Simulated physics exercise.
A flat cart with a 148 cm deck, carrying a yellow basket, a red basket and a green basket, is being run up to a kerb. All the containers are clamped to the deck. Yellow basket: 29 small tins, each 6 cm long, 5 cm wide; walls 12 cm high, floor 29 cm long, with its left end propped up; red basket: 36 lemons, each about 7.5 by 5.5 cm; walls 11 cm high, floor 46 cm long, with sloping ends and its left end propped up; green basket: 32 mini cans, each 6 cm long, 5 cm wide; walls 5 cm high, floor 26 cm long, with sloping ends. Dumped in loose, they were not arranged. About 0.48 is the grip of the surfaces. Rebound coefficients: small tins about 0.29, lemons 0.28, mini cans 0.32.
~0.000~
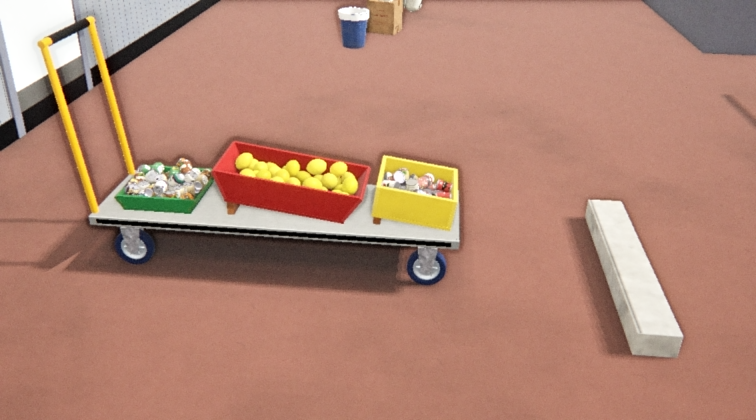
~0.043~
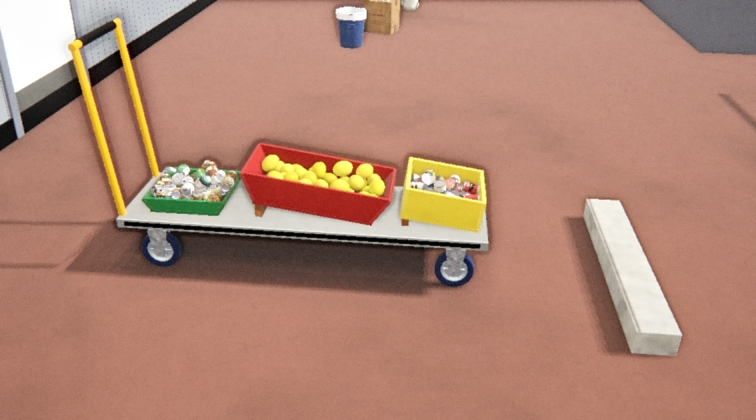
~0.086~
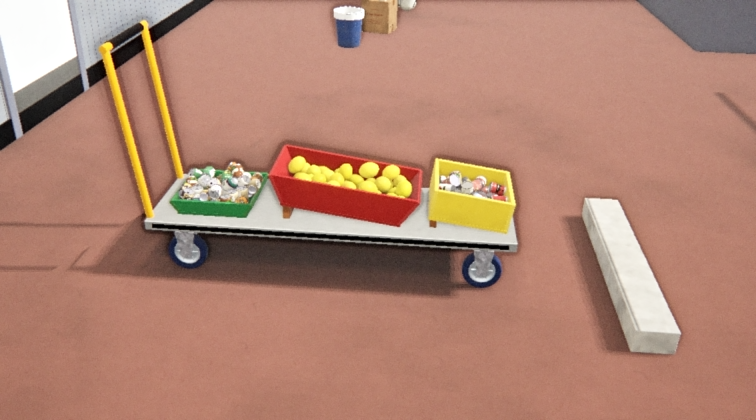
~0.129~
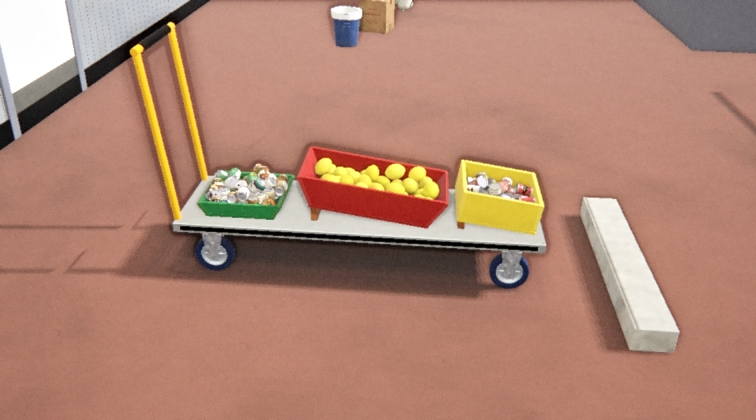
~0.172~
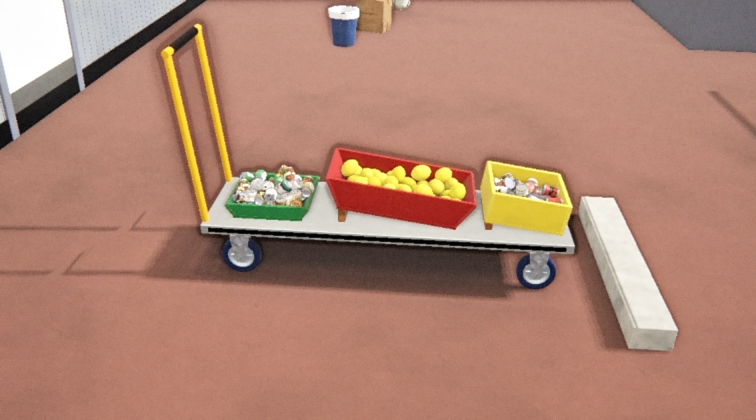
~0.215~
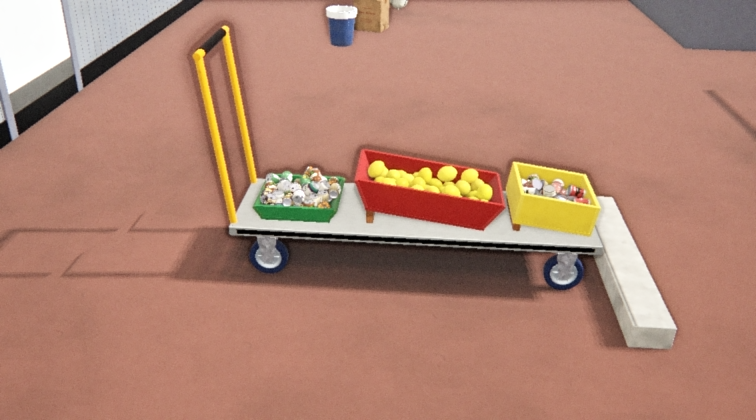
At the start, a flat cart with a yellow handle stands left of a pale kerb, carrying green, red and yellow containers filled with small items and, in the red one, yellow round objects. The cart then rolls steadily rightward, the gap narrowing until its front end is close beside the kerb, with everything still aboard.
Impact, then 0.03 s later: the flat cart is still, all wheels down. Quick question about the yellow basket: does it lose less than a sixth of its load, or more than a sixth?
It loses less than a sixth of its load.
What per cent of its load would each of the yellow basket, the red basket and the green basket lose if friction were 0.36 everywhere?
Yellow basket 0, red basket 20, green basket 50 per cent.
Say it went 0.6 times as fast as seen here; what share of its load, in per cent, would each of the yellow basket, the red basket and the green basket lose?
Yellow basket 0, red basket 0, green basket 30 per cent.
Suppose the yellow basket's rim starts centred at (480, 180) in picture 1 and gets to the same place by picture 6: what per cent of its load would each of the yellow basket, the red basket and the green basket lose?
Under that change it'd be yellow basket at 0, red basket at 0 and green basket at 30 percent.
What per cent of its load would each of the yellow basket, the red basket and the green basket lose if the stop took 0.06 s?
Yellow basket 0 %, red basket 20 %, green basket 50 %.
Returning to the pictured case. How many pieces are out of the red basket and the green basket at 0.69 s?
The red basket is at about 8 and the green basket at about 16.
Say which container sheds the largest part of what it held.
Answer: The green basket.
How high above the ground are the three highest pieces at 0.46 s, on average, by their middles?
Close to 52 cm up.
After 0.24 s, impact.
After 0.34 s, 0 of 29 out of the yellow basket, 0 of 36 out of the red basket and 6 of 32 out of the green basket.
After 0.46 s, 0 of 29 out of the yellow basket, 5 of 36 out of the red basket and 13 of 32 out of the green basket.
After 0.69 s, 2 of 29 out of the yellow basket, 7 of 36 out of the red basket and 15 of 32 out of the green basket.
When it is over (at 1.19 s), 2 of 29 out of the yellow basket, 7 of 36 out of the red basket and 15 of 32 out of the green basket. Asked share, 2 of 29, 7 per cent.
